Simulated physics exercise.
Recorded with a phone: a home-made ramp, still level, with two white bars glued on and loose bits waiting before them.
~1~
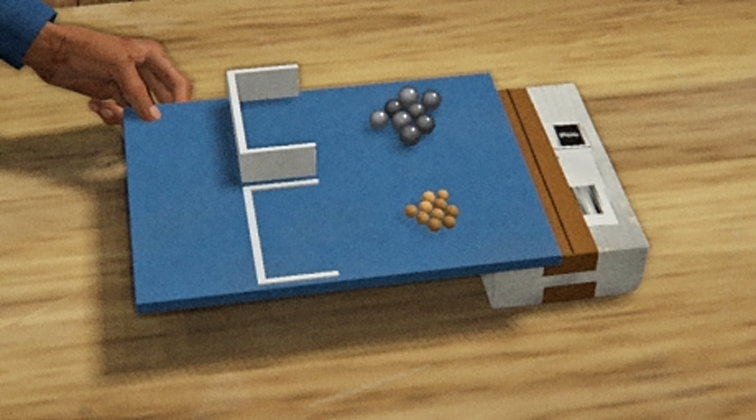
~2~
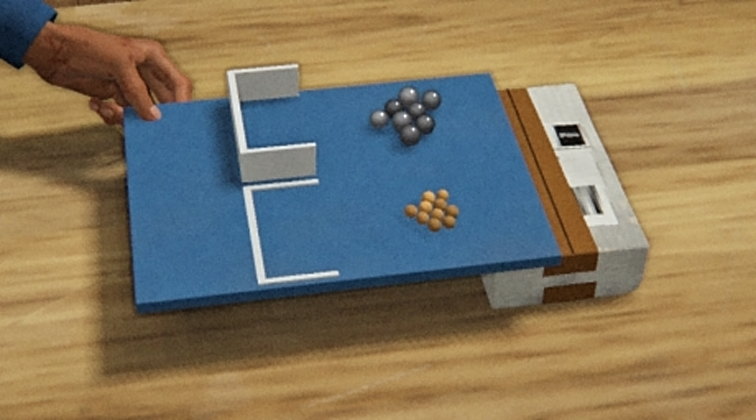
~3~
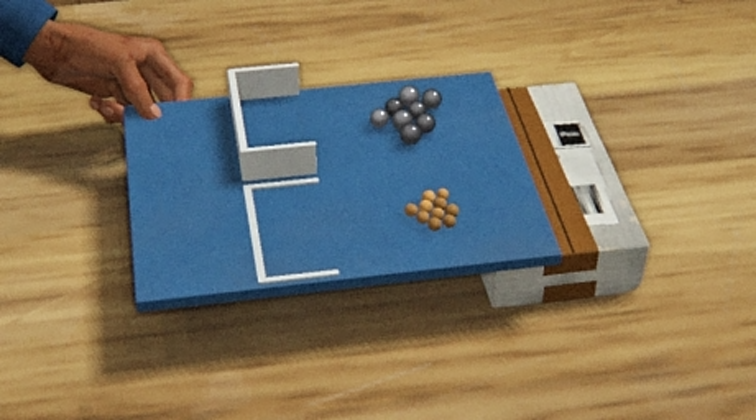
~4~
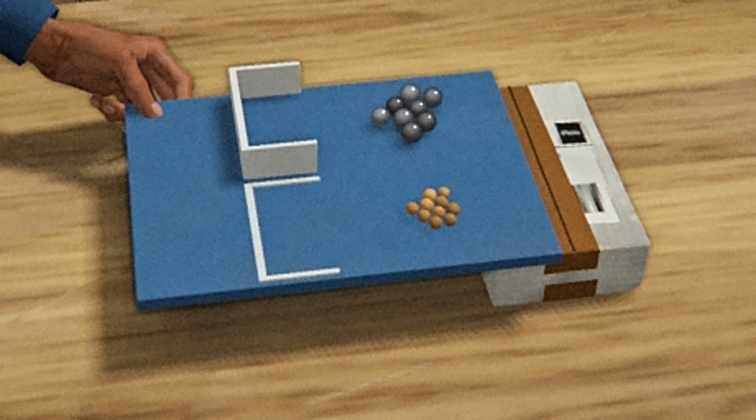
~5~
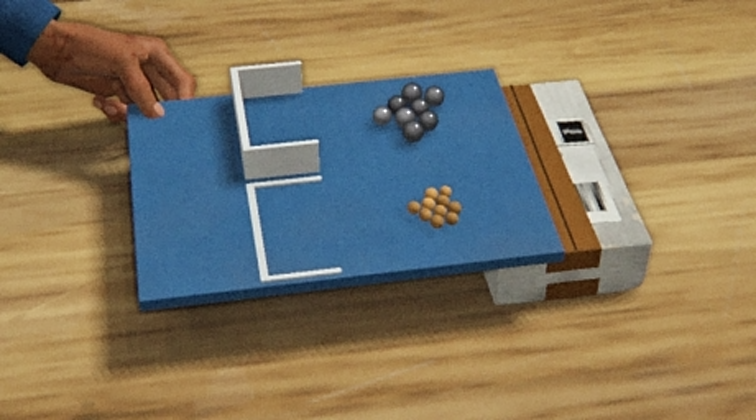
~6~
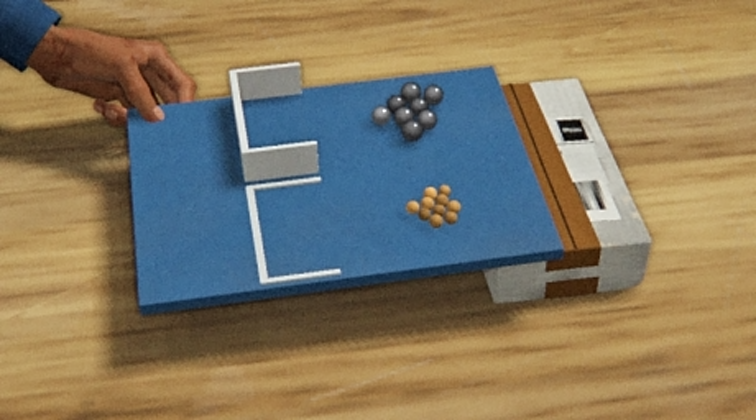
A blue board with a few steel balls and a few wooden beads near two white bars stayed almost perfectly still on a pale box, while a hand rested at its left end.
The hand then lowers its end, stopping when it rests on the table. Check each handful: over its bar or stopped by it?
Near handful: Over; far handful: Stopped.
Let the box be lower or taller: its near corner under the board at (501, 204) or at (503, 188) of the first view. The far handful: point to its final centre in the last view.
The middle ends up around (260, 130) the first time and around (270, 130) the second time.
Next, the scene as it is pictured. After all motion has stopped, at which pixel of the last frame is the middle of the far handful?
About (256, 153).
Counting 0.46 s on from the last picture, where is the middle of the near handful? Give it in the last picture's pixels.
I'd place its centre close to (379, 227).
Then, 0.20 s after the last picture, board sloping at 6°; near handful where it was; far handful where it was.
Then, 0.46 s after the last picture, board sloping at 10°; near handful on its way down; far handful on its way down.
Then, 0.73 s after the last picture, board resting at 11°; near handful about half past its bar; far handful has reached its bar.
By the end, board resting at 11°; near handful nearly all past its bar; far handful gathered behind its bar.
